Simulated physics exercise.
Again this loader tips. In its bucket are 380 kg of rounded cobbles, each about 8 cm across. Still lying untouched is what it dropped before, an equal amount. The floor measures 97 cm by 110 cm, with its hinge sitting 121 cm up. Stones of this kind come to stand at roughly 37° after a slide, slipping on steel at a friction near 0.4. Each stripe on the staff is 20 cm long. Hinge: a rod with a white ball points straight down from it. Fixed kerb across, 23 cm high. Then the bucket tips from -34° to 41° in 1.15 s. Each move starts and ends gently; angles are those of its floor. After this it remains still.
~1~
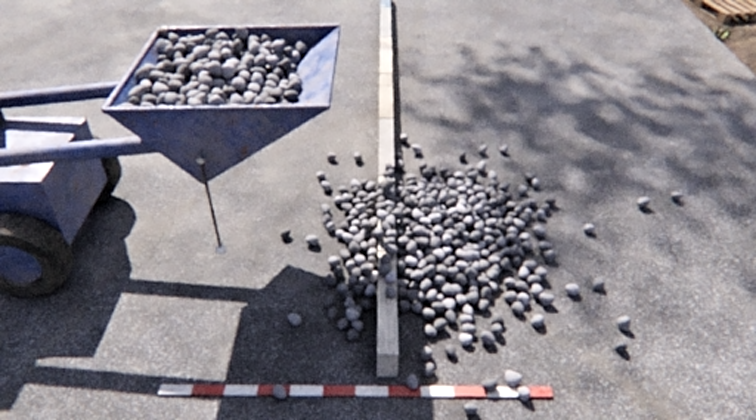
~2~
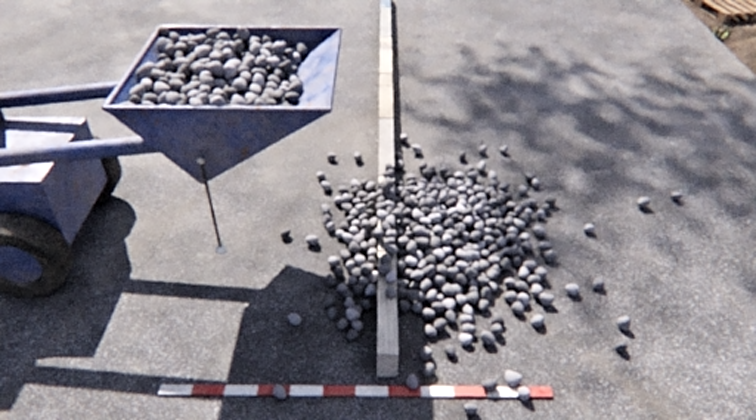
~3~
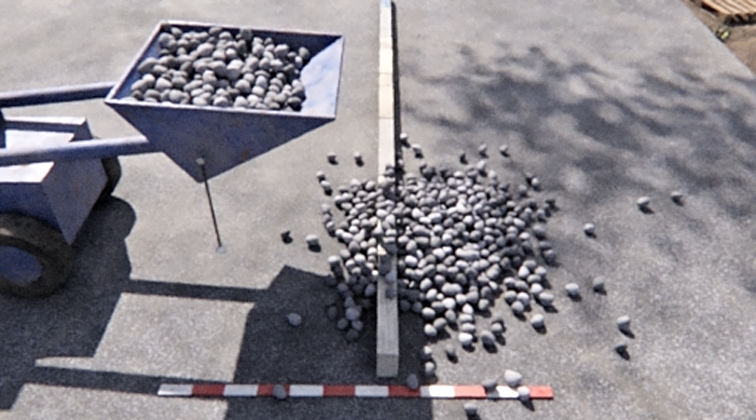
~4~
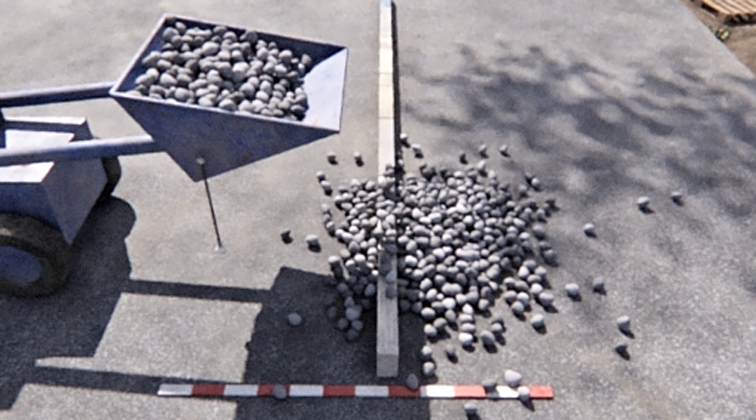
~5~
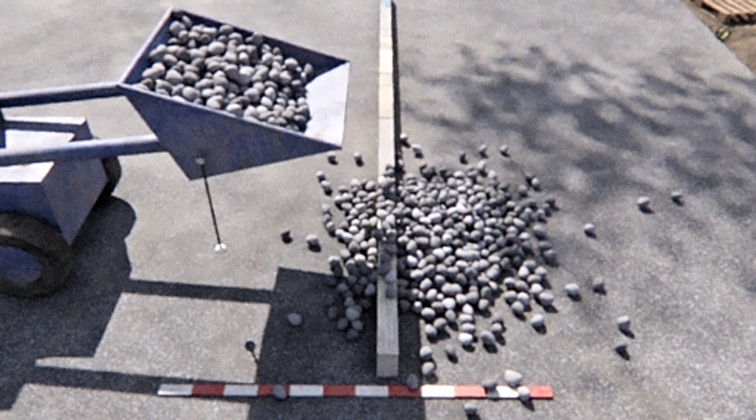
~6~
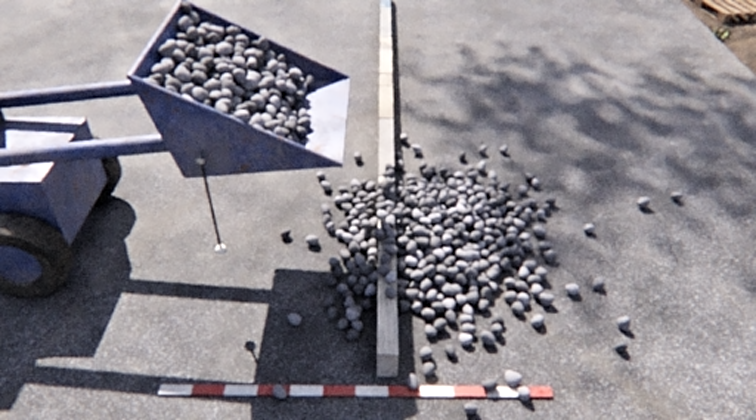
A blue loader bucket full of grey cobbles tilts steadily down to the right.
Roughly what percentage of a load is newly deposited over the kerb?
Around 9 per cent of a load is newly deposited there.
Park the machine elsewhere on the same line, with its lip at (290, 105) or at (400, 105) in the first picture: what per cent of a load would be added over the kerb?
Roughly 0 and 85 per cent, in that order.
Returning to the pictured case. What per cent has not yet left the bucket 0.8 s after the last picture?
About 55 percent.
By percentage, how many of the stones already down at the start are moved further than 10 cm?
I'd put it at about 5 per cent.
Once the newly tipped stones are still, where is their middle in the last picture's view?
Near (346, 232).
Then, 0.4 s after the last picture the floor is at 29°; in per cent of one load, 100 in the bucket, 22 on this side of the kerb, 79 over the kerb; the foremost stones are at (610, 253).
Then, 0.8 s after the last picture the floor is at 41°; in per cent of one load, 56 in the bucket, 65 on this side of the kerb, 79 over the kerb; the foremost stones are at (610, 253).
Then, 1.1 s after the last picture the floor is at 41°; in per cent of one load, 8 in the bucket, 109 on this side of the kerb, 83 over the kerb; the foremost stones are at (610, 253).
Then, 3.7 s after the last picture the floor is at 41°; in per cent of one load, 0 in the bucket, 113 on this side of the kerb, 87 over the kerb; the foremost stones are at (610, 253). Net gain over the kerb, 9.
